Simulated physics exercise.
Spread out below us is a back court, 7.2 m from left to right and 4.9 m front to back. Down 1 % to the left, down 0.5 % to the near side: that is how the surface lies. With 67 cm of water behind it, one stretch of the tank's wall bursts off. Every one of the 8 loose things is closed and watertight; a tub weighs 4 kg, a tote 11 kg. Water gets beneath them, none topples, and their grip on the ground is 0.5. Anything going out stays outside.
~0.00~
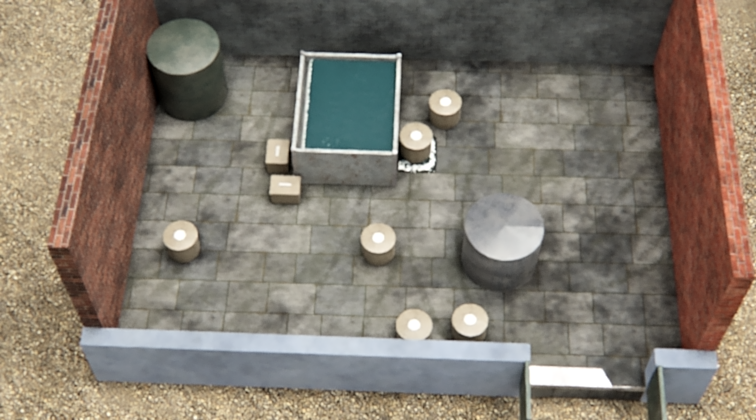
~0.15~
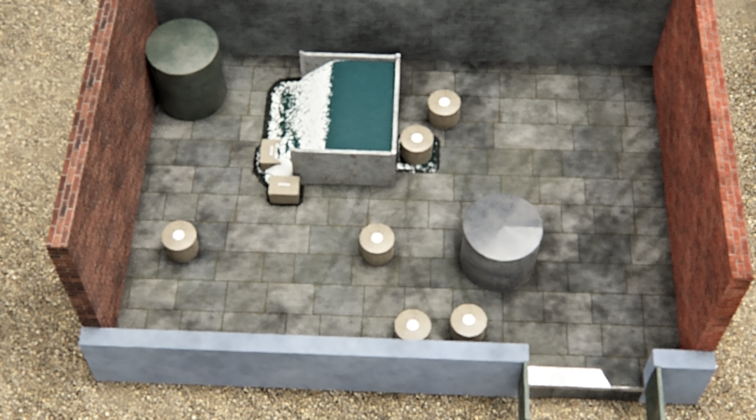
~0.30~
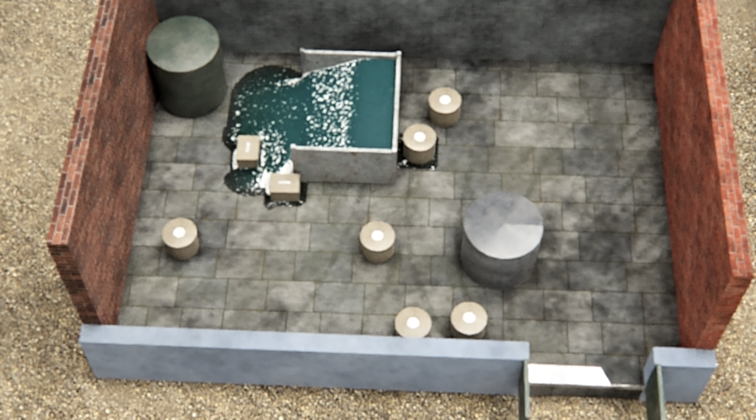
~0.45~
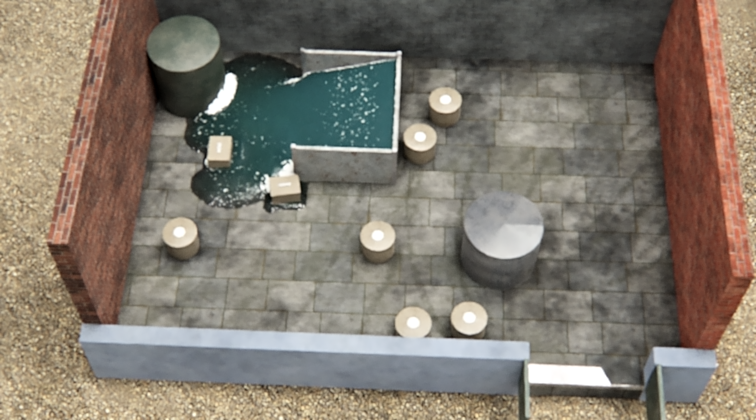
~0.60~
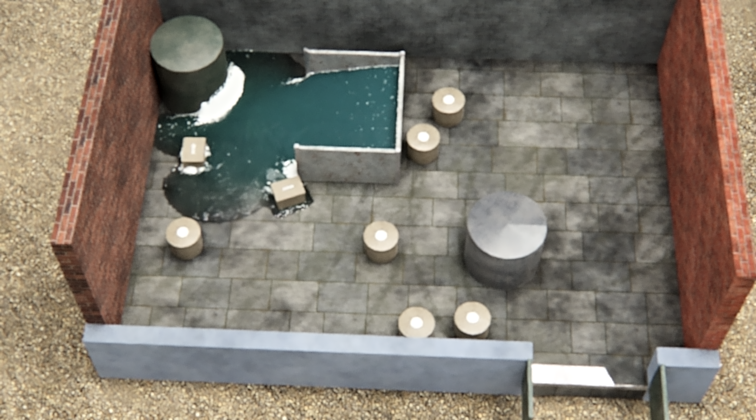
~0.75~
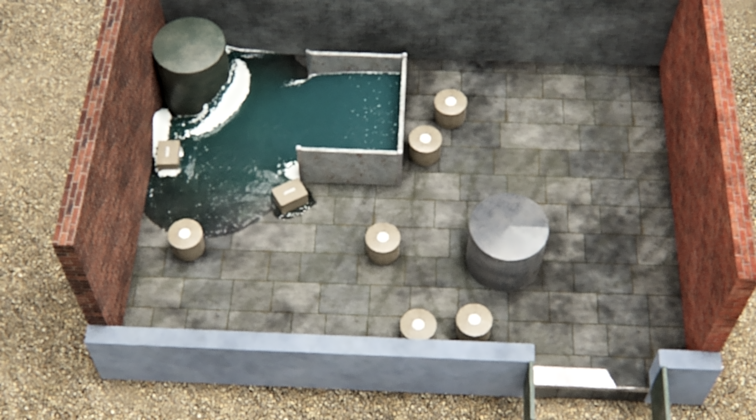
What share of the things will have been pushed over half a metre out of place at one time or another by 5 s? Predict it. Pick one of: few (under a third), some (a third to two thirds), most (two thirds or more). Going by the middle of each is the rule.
Some.
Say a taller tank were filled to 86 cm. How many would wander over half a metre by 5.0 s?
Count under that change: 5.
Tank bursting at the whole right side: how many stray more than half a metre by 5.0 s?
Then 2 of them would.
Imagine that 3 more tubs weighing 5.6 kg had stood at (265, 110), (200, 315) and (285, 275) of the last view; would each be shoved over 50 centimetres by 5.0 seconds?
Note, in sequence: Over threshold; over threshold; over threshold.
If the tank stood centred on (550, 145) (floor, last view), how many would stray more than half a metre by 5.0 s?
In that case the number is 6.
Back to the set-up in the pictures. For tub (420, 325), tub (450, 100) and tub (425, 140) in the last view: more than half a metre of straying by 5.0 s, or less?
Well, in that order it's topping it, not reaching it, not reaching it.
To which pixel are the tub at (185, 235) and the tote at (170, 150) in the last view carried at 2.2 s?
Somewhere about (179, 320) and (229, 316).
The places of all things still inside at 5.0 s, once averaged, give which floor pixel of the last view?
It sits at about (436, 227).
After 1.1 s 1 of 8 are over 50 cm from their spots; 0 afloat.
After 2.2 s 2 of 8 are over 50 cm from their spots; 1 afloat.
After 3.5 s 2 of 8 are over 50 cm from their spots; 1 afloat.
After 5.0 s 5 of 8 are over 50 cm from their spots, and 5 have been at some point; 2 afloat.
